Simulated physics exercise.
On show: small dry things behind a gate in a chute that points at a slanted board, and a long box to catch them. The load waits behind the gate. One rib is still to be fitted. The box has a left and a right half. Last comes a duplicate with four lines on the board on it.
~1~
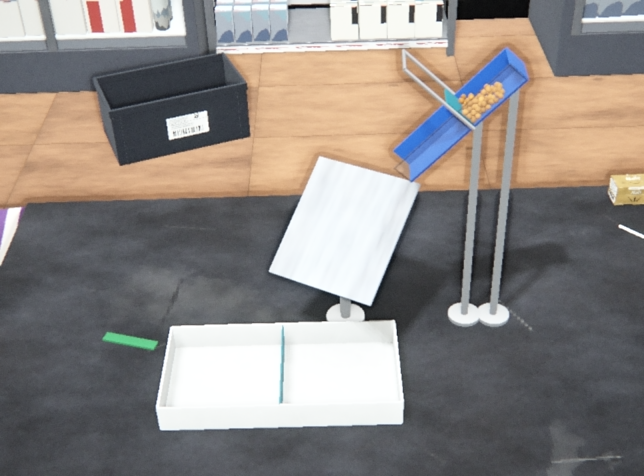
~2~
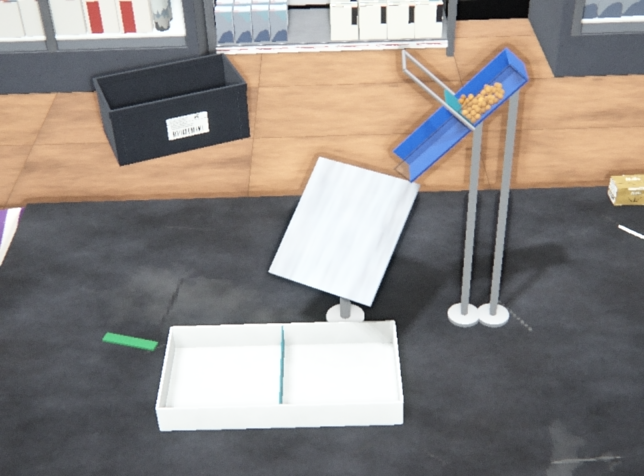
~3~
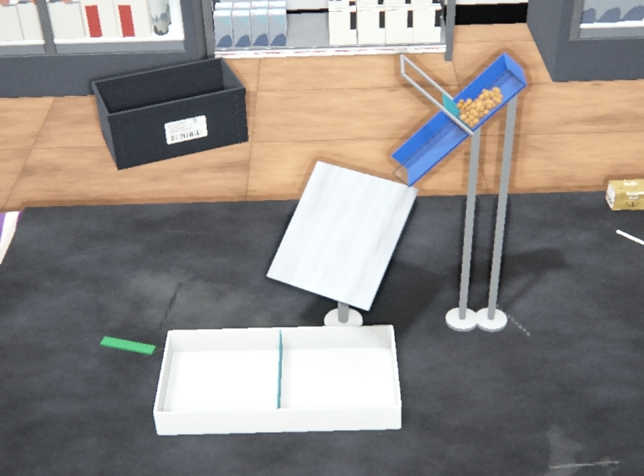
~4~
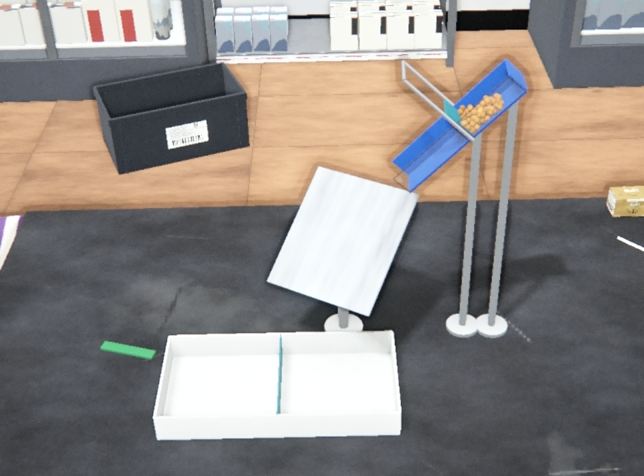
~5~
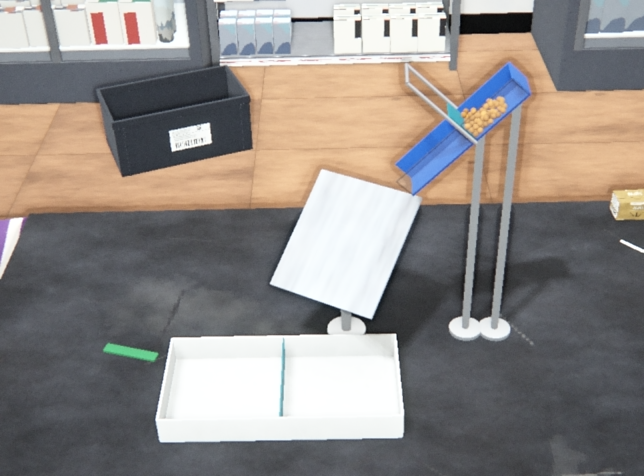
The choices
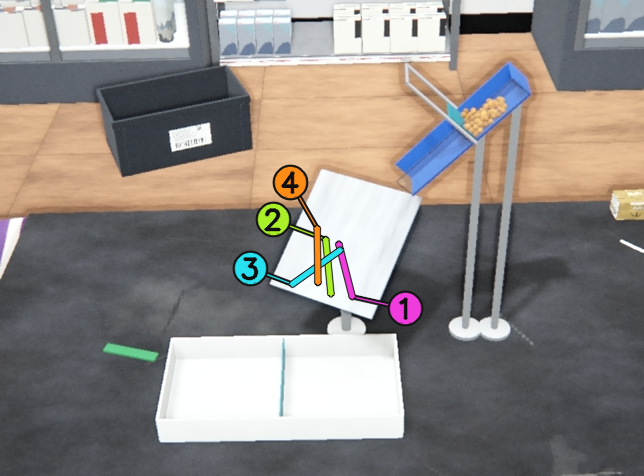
A blue chute full of small orange-brown pieces stayed shut above a tilted white board and a divided white box, and nothing moved except the whole view, which shifted very slightly.
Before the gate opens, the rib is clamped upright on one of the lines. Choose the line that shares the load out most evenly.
3.
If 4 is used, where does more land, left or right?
The right half.
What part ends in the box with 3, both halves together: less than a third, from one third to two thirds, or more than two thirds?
Line 3 gives more than two thirds.
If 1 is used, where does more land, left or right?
More lands on the right.
On the marked copy, line 1 from (338, 244) to (352, 296); line 2 from (325, 239) to (330, 293); line 3 from (340, 250) to (292, 284); line 4 from (317, 228) to (317, 282).
For line 1, of what is caught, a small part in the left half, most in the right.
For line 2, of what is caught, a small part in the left half, nearly all in the right.
For line 3, of what is caught, about a third in the left half, about two thirds in the right.
For line 4, of what is caught, a small part in the left half, most in the right.
